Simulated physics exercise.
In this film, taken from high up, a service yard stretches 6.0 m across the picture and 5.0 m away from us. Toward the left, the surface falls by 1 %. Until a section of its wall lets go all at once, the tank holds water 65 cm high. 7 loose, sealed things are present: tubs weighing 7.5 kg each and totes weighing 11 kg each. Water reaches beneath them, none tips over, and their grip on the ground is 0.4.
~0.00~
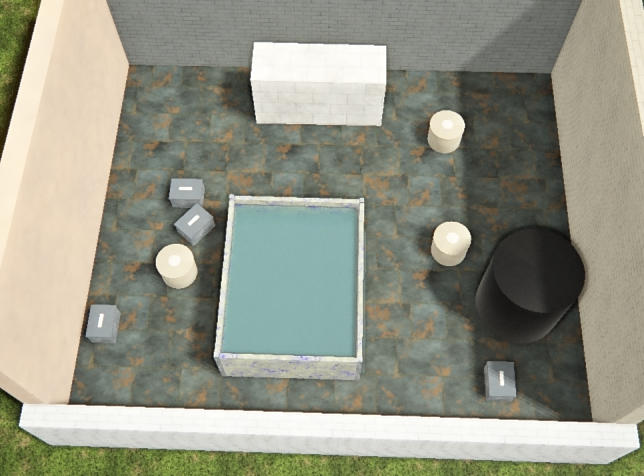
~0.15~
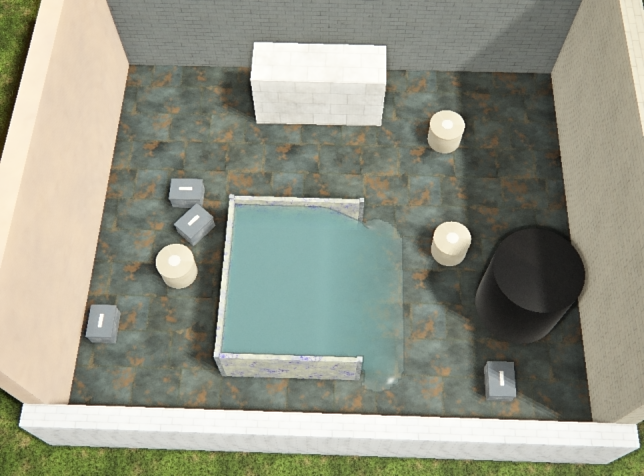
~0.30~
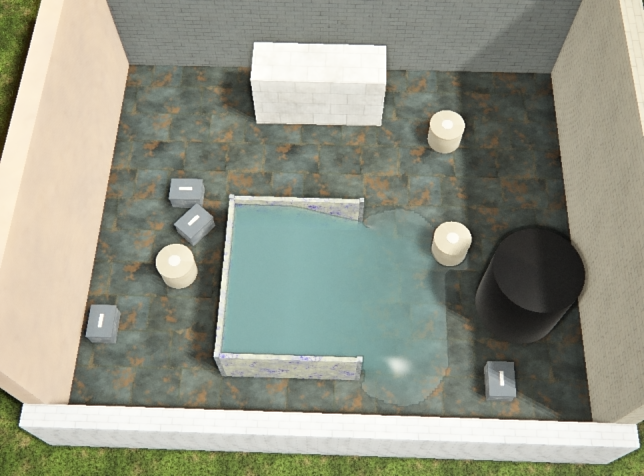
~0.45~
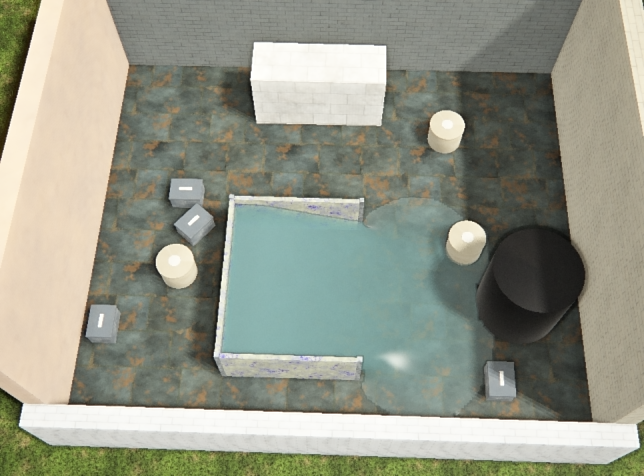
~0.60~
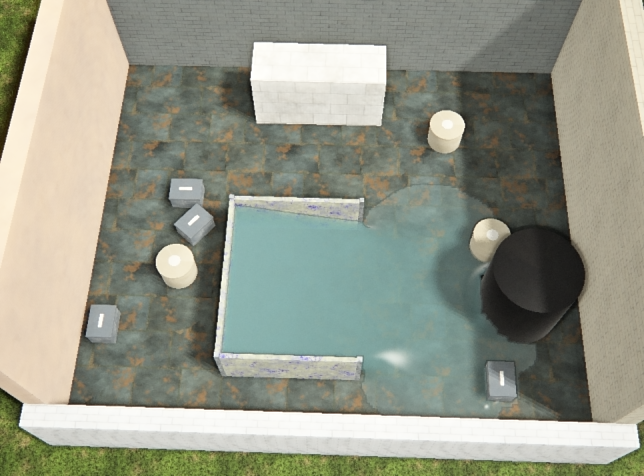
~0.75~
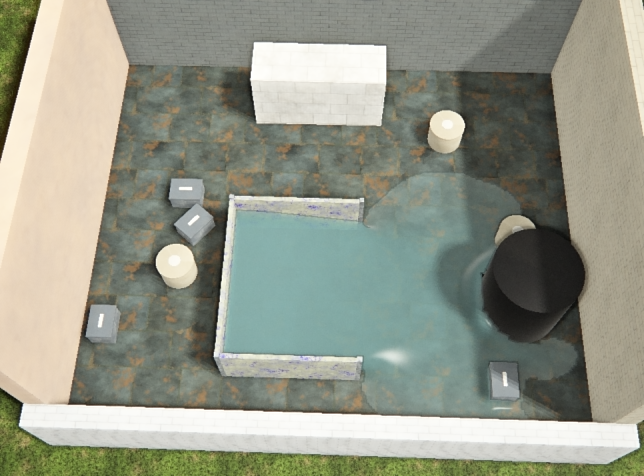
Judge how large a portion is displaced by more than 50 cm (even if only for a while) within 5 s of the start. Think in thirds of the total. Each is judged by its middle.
Result: The central band.
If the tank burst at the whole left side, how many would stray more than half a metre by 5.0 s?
That gives 5 of them.
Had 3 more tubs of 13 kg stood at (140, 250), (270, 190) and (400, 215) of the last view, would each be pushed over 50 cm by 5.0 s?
So it's stays below, then stays below, then gets above.
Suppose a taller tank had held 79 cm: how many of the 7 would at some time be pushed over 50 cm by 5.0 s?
Then it comes to 3.
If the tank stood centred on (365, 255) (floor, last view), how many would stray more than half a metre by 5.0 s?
Count: 3.
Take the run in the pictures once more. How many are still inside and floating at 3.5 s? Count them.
Total: 3.
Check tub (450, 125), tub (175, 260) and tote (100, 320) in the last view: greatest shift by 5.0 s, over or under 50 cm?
First exceeding it, second falling below it, third falling below it.
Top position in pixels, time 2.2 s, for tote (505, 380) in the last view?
(581, 329), roughly.
After 1.1 s 2 of 7 are over 50 cm from their spots; 0 afloat.
After 2.2 s 2 of 7 are over 50 cm from their spots; 2 afloat.
After 3.5 s 2 of 7 are over 50 cm from their spots; 3 afloat.
After 5.0 s 3 of 7 are over 50 cm from their spots, and 3 have been at some point; 2 afloat.
